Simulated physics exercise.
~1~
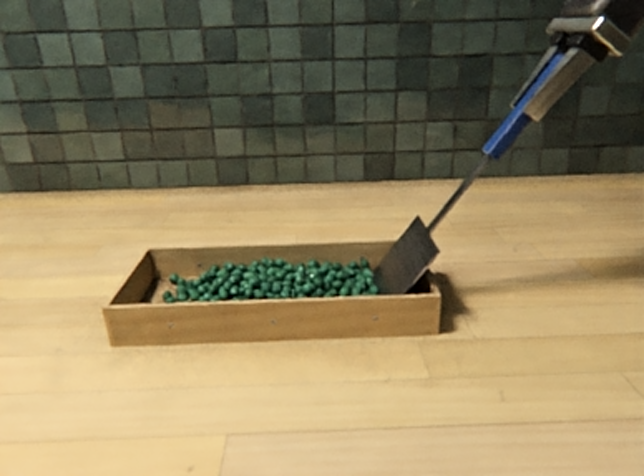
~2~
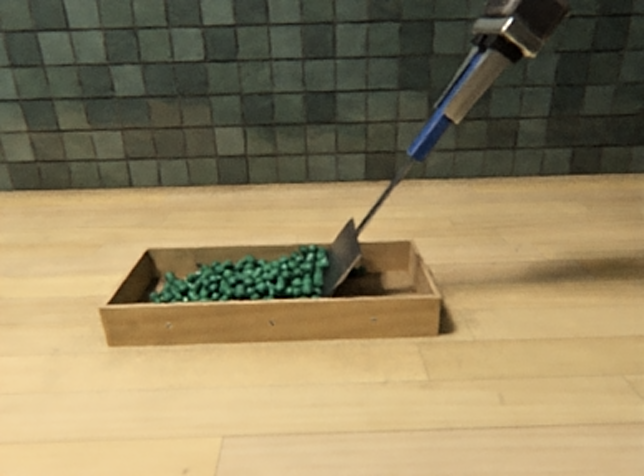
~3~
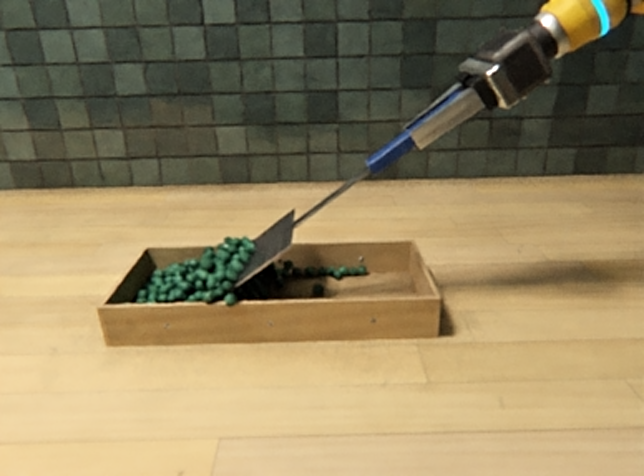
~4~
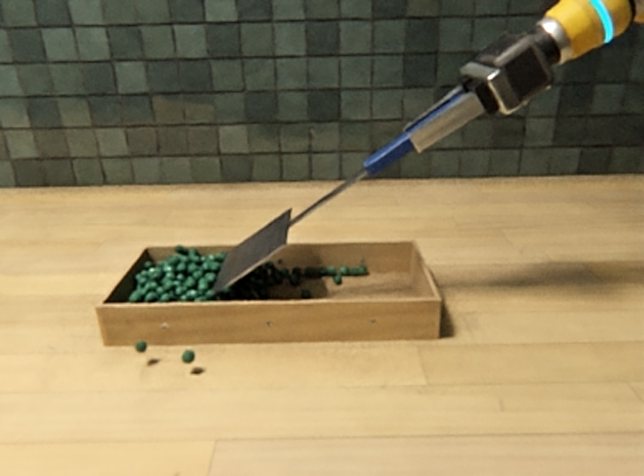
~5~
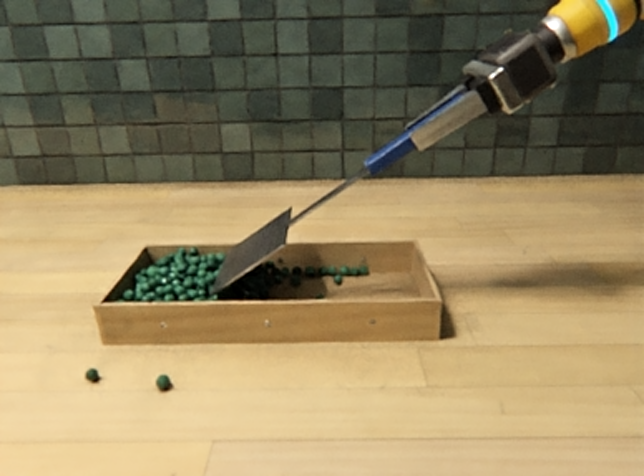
To begin with, a robot arm holds a turner at the right end of a shallow wooden tray filled with small green beads, on a pale wooden table before a dark tiled wall. The blade pushes left through the tray, gathering the beads into a steeper heap. As it travels, it tilts flatter and leaves a thin trail of beads behind it. The turner stops left of the middle, and the heap slumps while two beads drop onto the table in front. Finally, those two lie farther forward, while nearly all the others remain in the tray.
